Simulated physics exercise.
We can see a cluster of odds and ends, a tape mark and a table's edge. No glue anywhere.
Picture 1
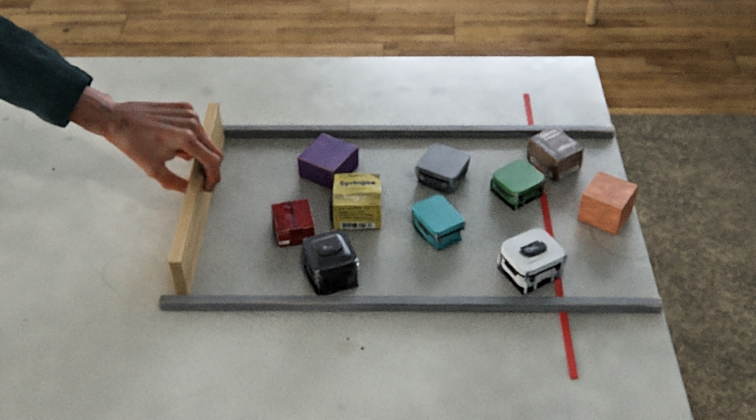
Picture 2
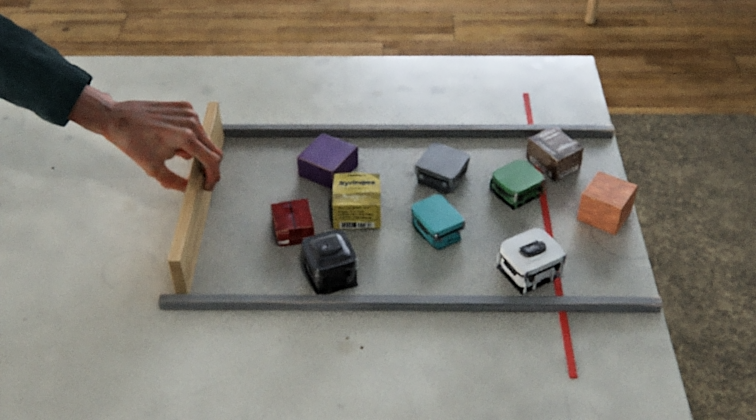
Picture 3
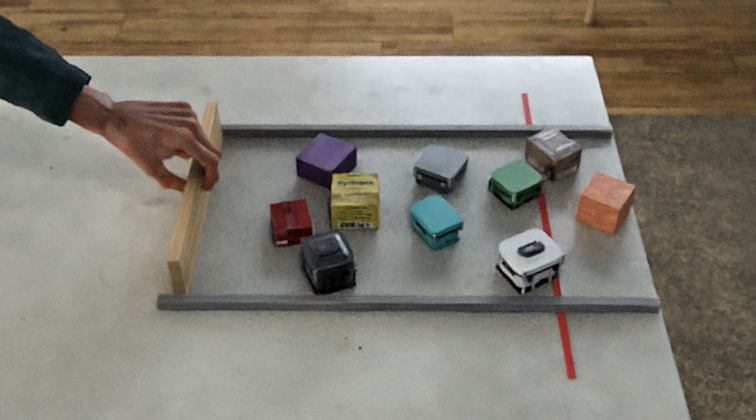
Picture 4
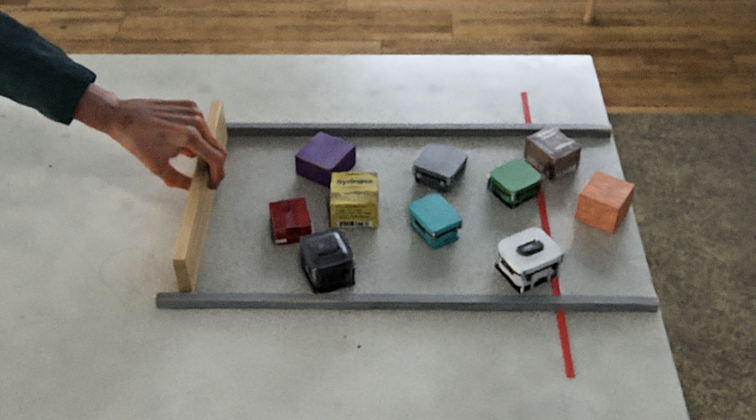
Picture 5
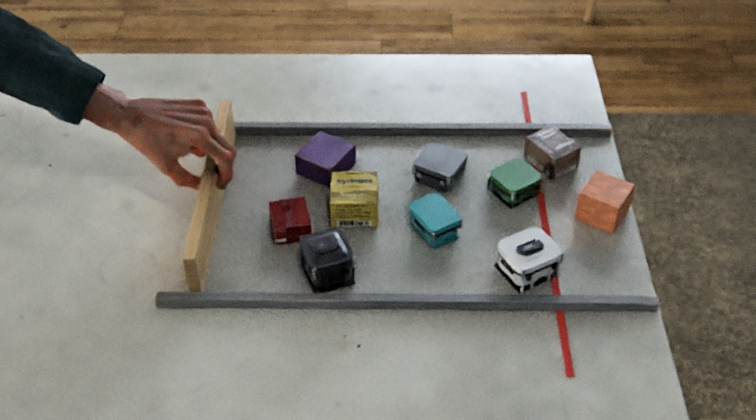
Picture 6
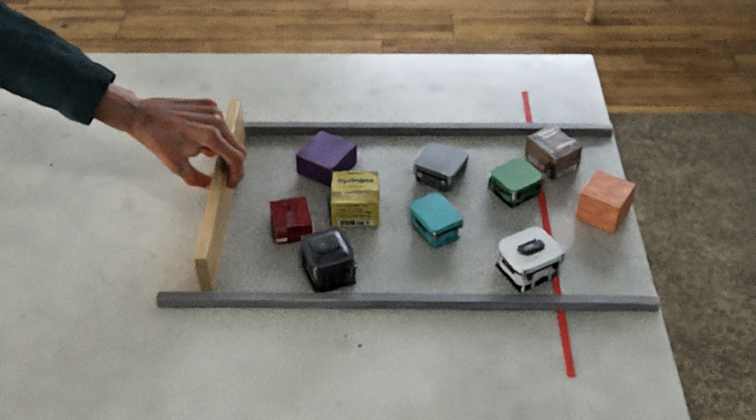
On a pale tabletop with a red tape line near its right edge, a hand holds a wooden board upright between two gray rails, left of a scattered group of small blocks and cases. The board stays nearly still at first, then the hand slides it slightly right, while the objects remain in place.
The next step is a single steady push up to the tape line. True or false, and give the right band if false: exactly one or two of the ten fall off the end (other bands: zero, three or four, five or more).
True.
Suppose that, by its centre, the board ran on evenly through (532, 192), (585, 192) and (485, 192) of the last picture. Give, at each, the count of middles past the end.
In order of the places given, that's 1, 6 and 0.
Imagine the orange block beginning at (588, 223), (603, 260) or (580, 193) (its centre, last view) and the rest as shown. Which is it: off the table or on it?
Order of tries: Off, off, off.
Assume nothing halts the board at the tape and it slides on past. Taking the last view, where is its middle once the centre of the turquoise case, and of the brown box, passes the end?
About (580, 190), and about (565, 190) for the other.
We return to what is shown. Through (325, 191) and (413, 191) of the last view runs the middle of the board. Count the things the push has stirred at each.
I count 4 first and 7 after.
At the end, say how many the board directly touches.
The count comes out at 4.
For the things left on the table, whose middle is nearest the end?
It would be the green case.
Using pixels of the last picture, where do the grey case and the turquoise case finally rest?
The grey case stops around (606, 174); the turquoise case around (606, 234).
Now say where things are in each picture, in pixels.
The first picture shows orange block (608, 203); brown box (555, 154); white case (531, 261); board (200, 193); tape (546, 213).
The second picture shows brown box (555, 153); purple block (328, 161).
The third picture shows white case (529, 260); yellow box (356, 201).
The fourth picture shows orange block (605, 202); green case (515, 183).
The fifth picture shows brown box (552, 152); black case (327, 260).
The sixth picture shows orange block (605, 201); brown box (553, 152); white case (529, 258); board (223, 190); tape (544, 211).
Soon after, none off yet; orange block at rest near (605, 201); brown box at rest near (553, 152); white case at rest near (529, 258).
In the end, the number that fall off is one or two; gone, orange block.
